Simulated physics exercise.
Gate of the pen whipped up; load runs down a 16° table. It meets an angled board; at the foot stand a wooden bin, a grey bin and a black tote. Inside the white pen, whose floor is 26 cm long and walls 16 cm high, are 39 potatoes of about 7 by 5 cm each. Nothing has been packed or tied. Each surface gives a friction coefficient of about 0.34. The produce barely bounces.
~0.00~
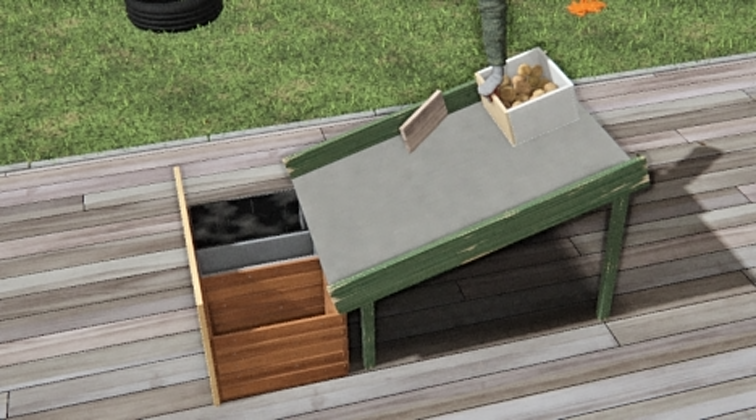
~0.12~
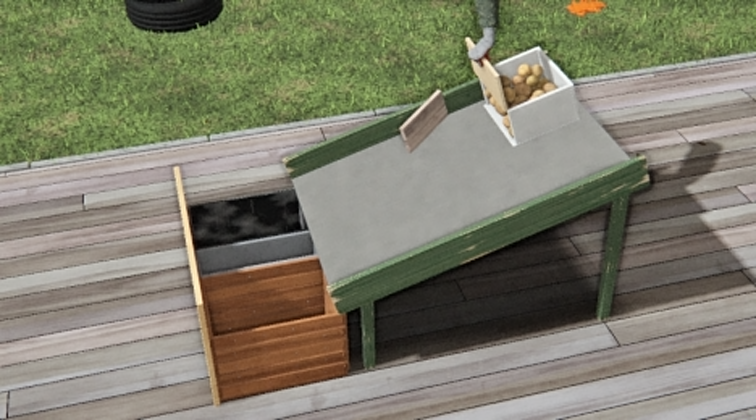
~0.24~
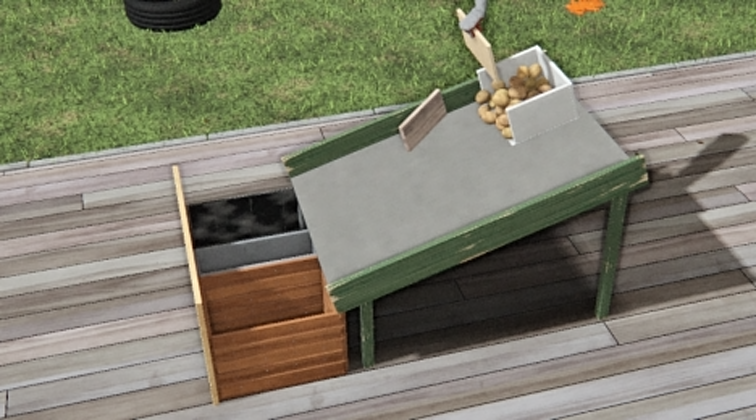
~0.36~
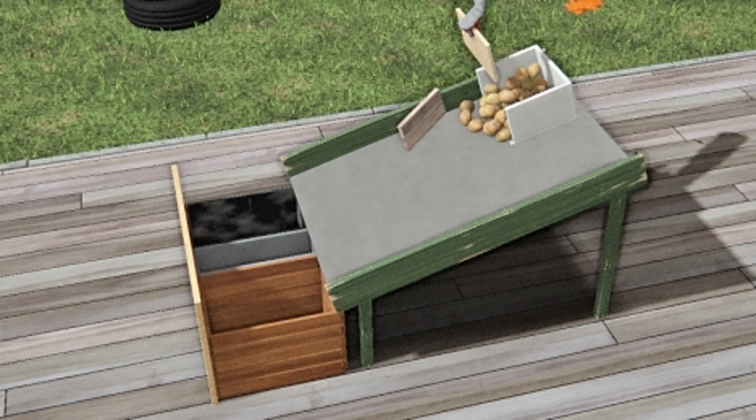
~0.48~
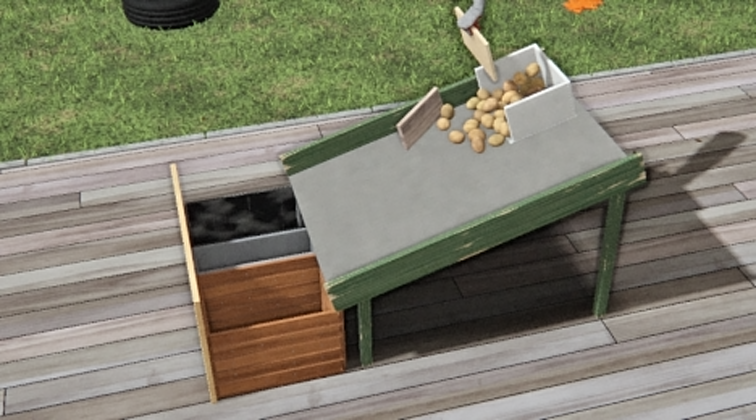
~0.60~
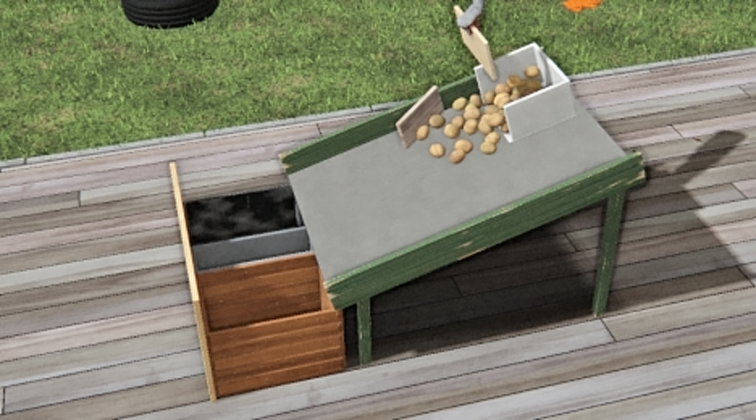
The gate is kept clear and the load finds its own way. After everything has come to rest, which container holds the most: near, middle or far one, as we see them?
The middle one.
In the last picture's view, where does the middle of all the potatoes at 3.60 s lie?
Look around pixel (233, 302).
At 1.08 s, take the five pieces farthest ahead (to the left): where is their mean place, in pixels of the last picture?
Close to (349, 207) in the last view.
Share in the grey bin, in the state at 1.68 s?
Share: About 20 %.
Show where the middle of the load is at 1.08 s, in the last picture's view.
It's centred at about (459, 138).
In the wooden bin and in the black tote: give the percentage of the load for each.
Shares: Approx. 15 % and 30 %.
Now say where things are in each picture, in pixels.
In the first picture (places track the rim corner closest to us here), white pen (508, 111); wooden bin (213, 338); all still inside.
In the second picture, white pen (508, 111).
In the third picture, white pen (506, 110); 2 out, the lowest potato at (485, 112).
In the fourth picture, white pen (505, 109); 7 out, the lowest potato at (466, 118).
In the fifth picture, white pen (504, 108); 11 out, the lowest potato at (444, 124).
In the sixth picture, white pen (504, 107); wooden bin (209, 334); 17 out, the lowest potato at (423, 133).
After 1.08 s, 9 still in the white pen and 30 on the slope.
After 1.68 s, 2 still in the white pen, 2 in the wooden bin, 7 in the grey bin, 1 in the black tote, 22 on the slope and 5 in the air.
After 2.52 s, 2 still in the white pen, 5 in the wooden bin, 20 in the grey bin, 8 in the black tote, 3 on the slope and 1 in the air.
When it is over (at 3.60 s), 2 still in the white pen, 5 in the wooden bin, 21 in the grey bin and 11 in the black tote.
